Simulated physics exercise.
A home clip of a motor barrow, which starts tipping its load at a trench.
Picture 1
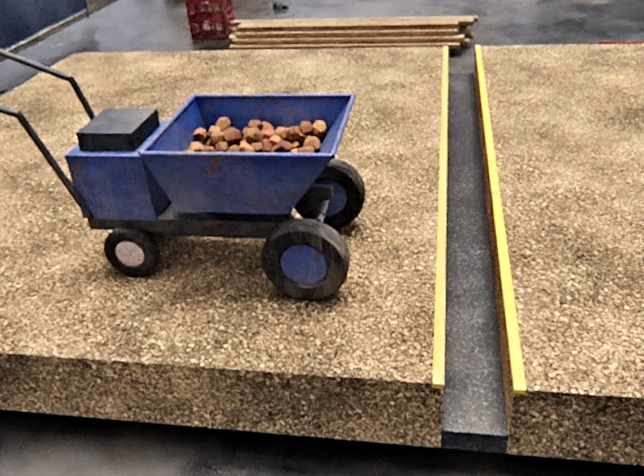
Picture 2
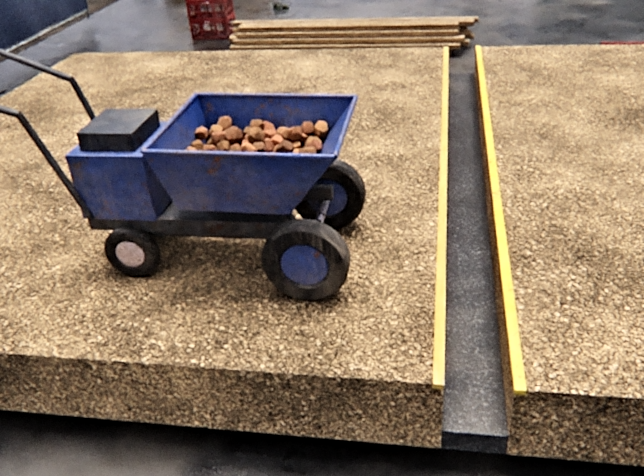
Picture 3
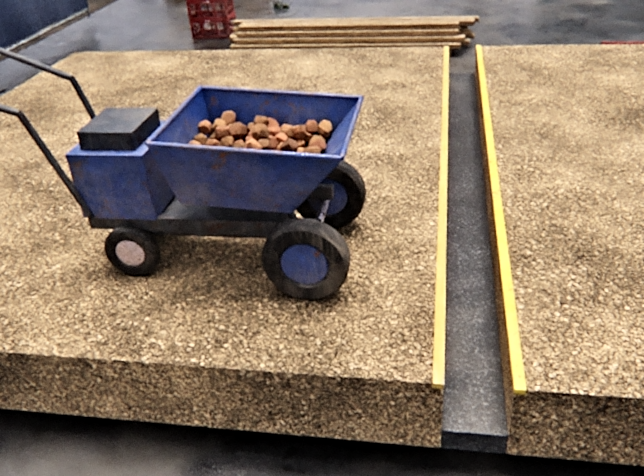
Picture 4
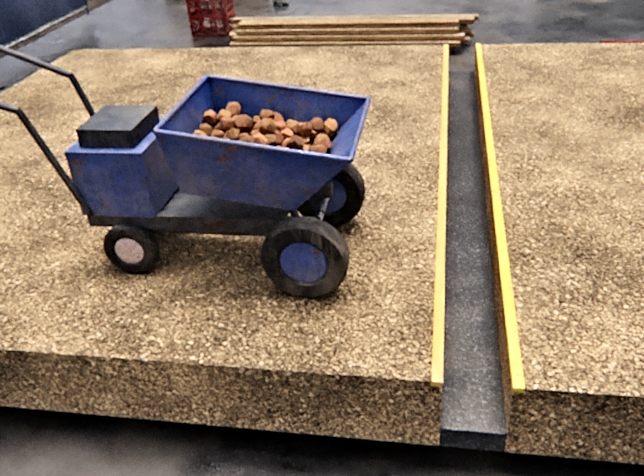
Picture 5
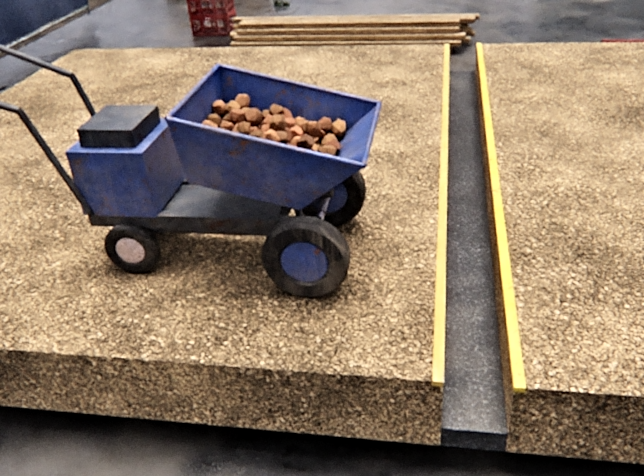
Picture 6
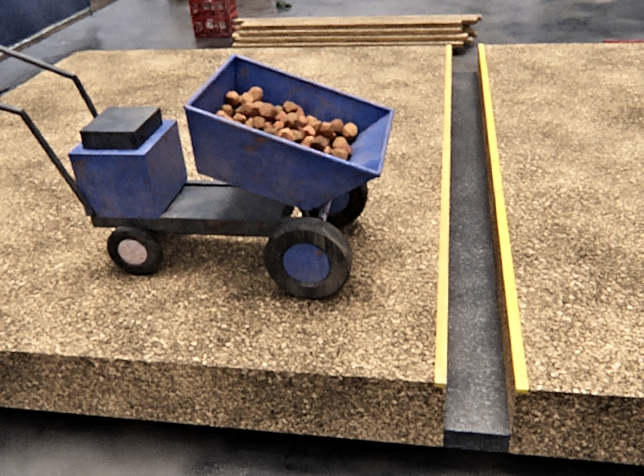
A blue motor barrow loaded with reddish-brown clay clods stands left of a narrow, dark trench edged in yellow, seen from slightly above and to the side. Speckled brown ground surrounds it, with stacked boards and a red crate behind. The skip starts level, then tilts gradually forward to the right, its rear rising clearly while the wheels and view stay almost still.
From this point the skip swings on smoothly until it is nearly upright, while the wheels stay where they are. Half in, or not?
The trench does get most of the load.
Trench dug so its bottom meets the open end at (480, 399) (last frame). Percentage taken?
Estimated share: Approx. 70 per cent.
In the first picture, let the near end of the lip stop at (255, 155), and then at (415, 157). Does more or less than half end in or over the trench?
Stop 1: Short of half. Stop 2: Short of half.
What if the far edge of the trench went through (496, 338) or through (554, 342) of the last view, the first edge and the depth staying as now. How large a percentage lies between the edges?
The share would be 80 % first and 100 % second.
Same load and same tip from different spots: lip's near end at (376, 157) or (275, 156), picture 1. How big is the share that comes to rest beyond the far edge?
First position: Some 40 percent; second position: Some 0 percent.
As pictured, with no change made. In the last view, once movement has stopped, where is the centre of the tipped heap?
(474, 286).
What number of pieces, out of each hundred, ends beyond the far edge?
Estimate: Some 0 percent.
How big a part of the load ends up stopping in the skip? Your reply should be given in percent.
Roughly 0 per cent of the load.
Soon, skip tipped steeply; all in the skip.
A while on, skip tipped steeply; most in the skip; a stray few short of the trench; a small part in or heaped over the trench.
Towards the end, skip tipped right over; a small part in the skip; a stray few short of the trench; most in or heaped over the trench; a stray few beyond it.
Finally, skip tipped right over; a stray few short of the trench; nearly all in or heaped over the trench; a stray few beyond it.
